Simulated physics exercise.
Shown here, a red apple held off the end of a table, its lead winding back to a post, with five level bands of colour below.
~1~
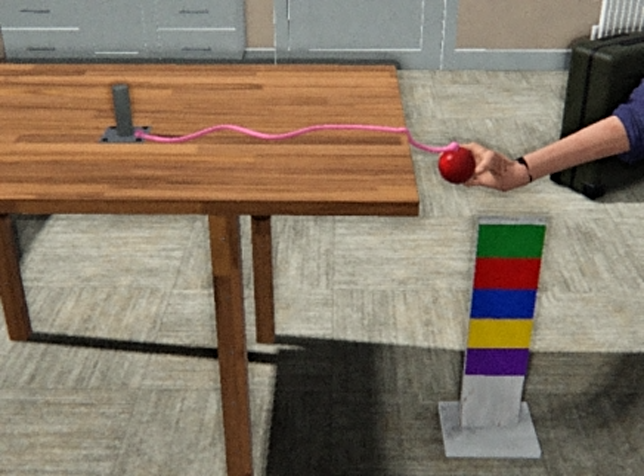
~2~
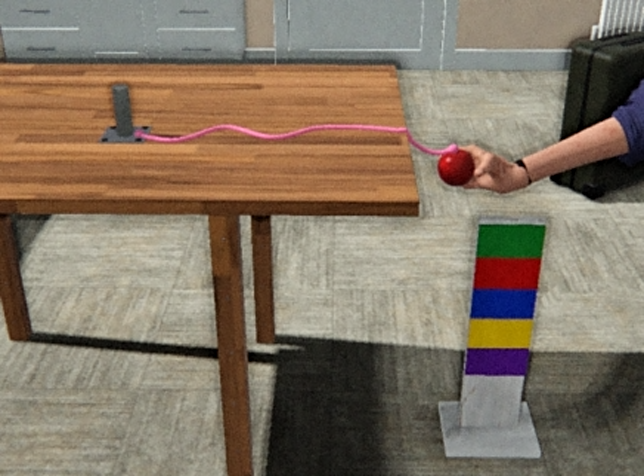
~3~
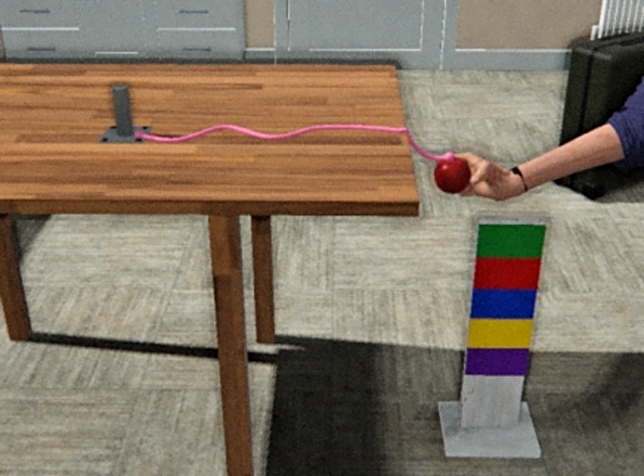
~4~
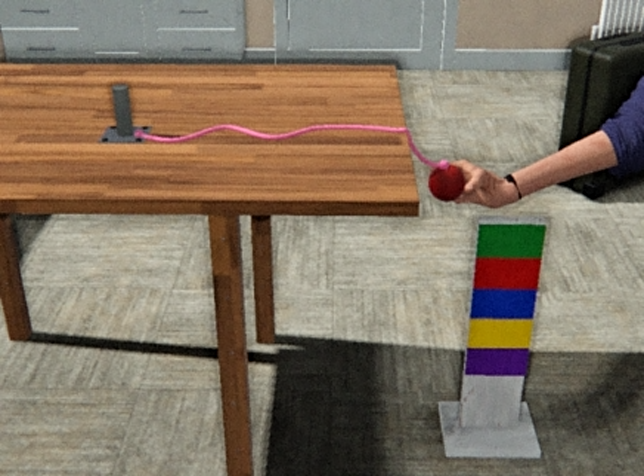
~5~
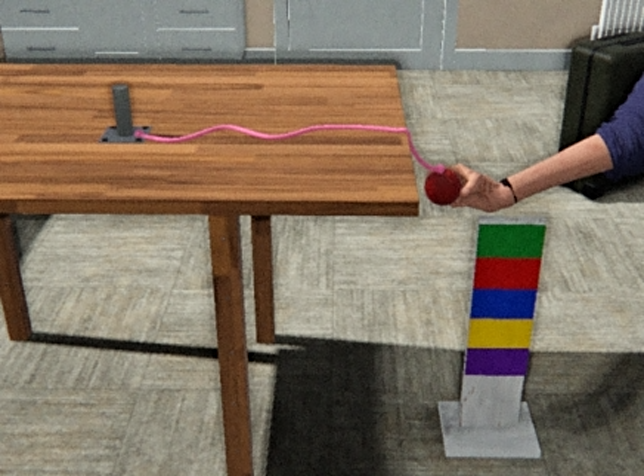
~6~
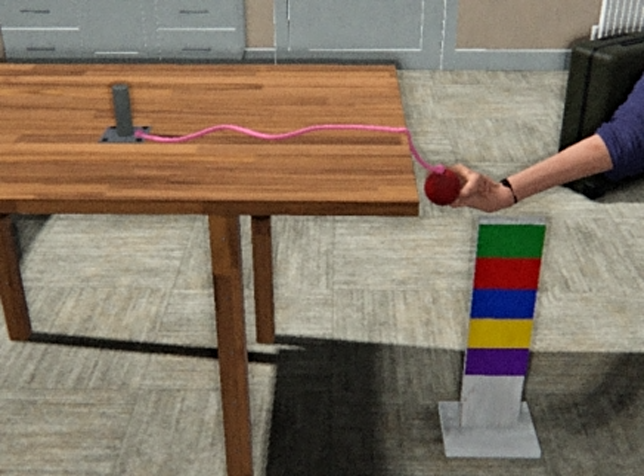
A hand held a red apple on a pink cord tied to a post on a wooden table, lowering it slightly down and to the left beside the table's end, above a stand with coloured bands.
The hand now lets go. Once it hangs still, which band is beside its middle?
Its middle rests at the green band.
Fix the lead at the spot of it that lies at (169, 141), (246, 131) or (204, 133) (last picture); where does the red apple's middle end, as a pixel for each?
Near (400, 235), (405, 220) and (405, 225).
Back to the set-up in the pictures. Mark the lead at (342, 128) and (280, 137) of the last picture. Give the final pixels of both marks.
They go to (376, 132) and to (307, 133).
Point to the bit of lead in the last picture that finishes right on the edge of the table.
Near (373, 129).
Soon after, apple near (412, 233); level with green.
Then, apple near (415, 236); level with green.
At rest, apple near (400, 236); level with green. The green one.
